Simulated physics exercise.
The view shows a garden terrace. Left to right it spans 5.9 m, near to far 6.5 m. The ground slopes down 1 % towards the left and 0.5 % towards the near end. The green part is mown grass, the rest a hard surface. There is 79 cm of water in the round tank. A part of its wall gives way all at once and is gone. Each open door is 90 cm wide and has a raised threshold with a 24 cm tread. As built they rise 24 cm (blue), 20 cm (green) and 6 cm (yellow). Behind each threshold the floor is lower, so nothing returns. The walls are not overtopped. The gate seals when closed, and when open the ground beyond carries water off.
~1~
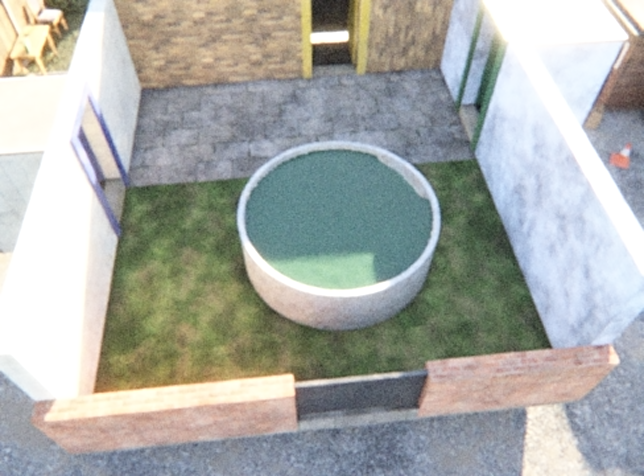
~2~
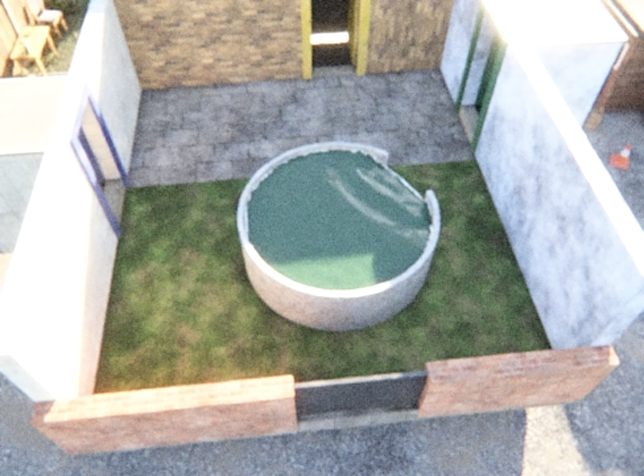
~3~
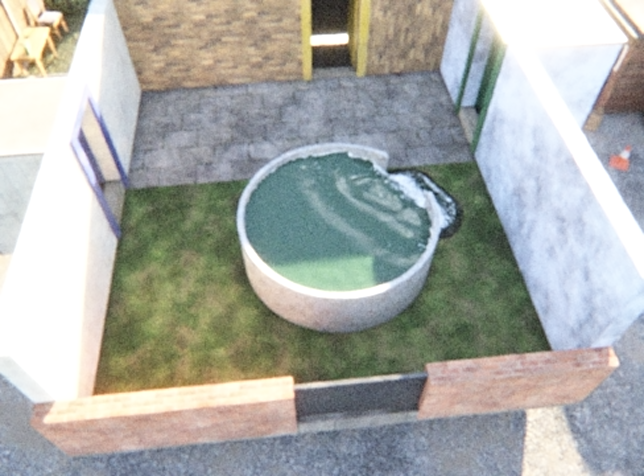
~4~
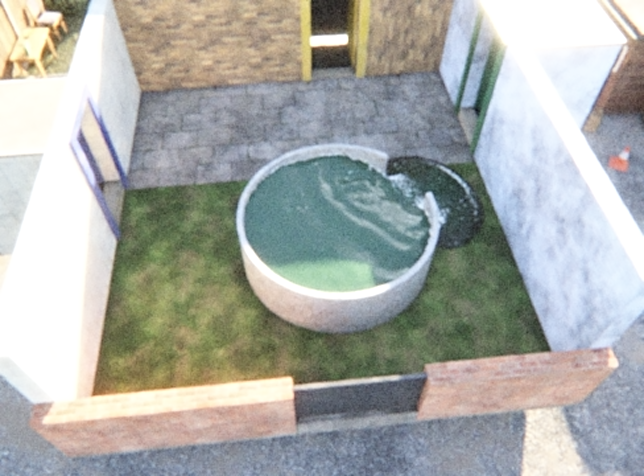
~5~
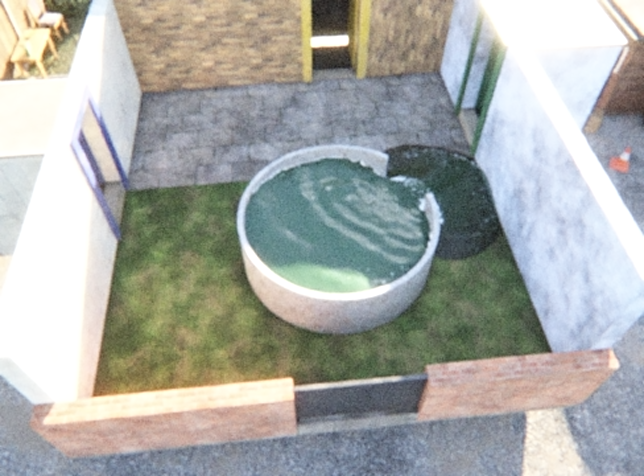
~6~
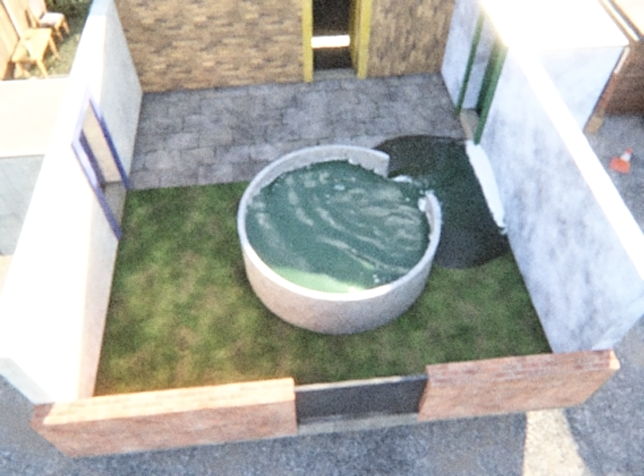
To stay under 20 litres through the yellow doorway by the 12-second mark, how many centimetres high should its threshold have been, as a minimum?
At least 13 cm or so.
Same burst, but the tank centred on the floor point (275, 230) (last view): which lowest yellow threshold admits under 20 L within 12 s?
Then roughly 14.0 cm.
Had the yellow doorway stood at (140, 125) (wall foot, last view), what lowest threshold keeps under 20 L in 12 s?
About 18 cm.
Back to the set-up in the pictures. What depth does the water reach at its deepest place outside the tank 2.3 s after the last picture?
About 38 cm.
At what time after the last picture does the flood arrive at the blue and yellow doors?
Blue 4.0 s, yellow 1.4 s.
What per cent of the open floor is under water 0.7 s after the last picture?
Some 20 per cent of it.
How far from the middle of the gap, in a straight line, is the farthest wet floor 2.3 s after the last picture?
Roughly 4.8 m.
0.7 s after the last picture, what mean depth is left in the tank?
Some 60 cm.
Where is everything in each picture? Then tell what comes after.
In the first frame, the round tank at (339, 213) is whole and still, 79 cm deep; the yellow door at (335, 28) is dry.
In the second frame, water pours out at (405, 197) and has run 0.3 m, to a hidden place; about 10 cm deep outside, 79 cm at the back.
In the third frame, water pours out at (404, 200) and has run 0.8 m, to (456, 205); about 13 cm deep outside, 79 cm at the back.
In the fourth frame, the gap is at (404, 202), the front 1.2 m out at (452, 173); the back of the round tank holds 79 cm.
In the fifth frame, the front is at (477, 164), 1.7 m from the gap at (404, 203); 3.2 m2 of floor is wet, 79 cm left at the back.
In the sixth frame, water pours out at (405, 202) and has run 2.0 m, to (470, 143); about 8 cm deep outside, 79 cm at the back; the yellow door at (336, 33), 3.6 m from the gap, is still 2.1 m from the nearest water.
Then, 0.7 s after the last picture water covers 20 % of the floor, deepest (46 cm) near (481, 191); it has not reached the yellow door.
Then, 2.3 s after the last picture water covers 40 % of the floor, deepest (38 cm) near (419, 79); 14 cm at the yellow door, 8 litres in over its 6 cm threshold.
Then, 11.3 s after the last picture water covers 100 % of the floor, deepest (19 cm) near (149, 422); 7 cm at the yellow door, 125 litres in over its 6 cm threshold.
At the yellow door as built, the water peaked near 15 cm, 2.5 s after the last picture.
With a threshold of 11 cm, 39 litres would have come in within the 12 s; with 15 cm, 10 litres. So under 20 litres takes about 13 cm.
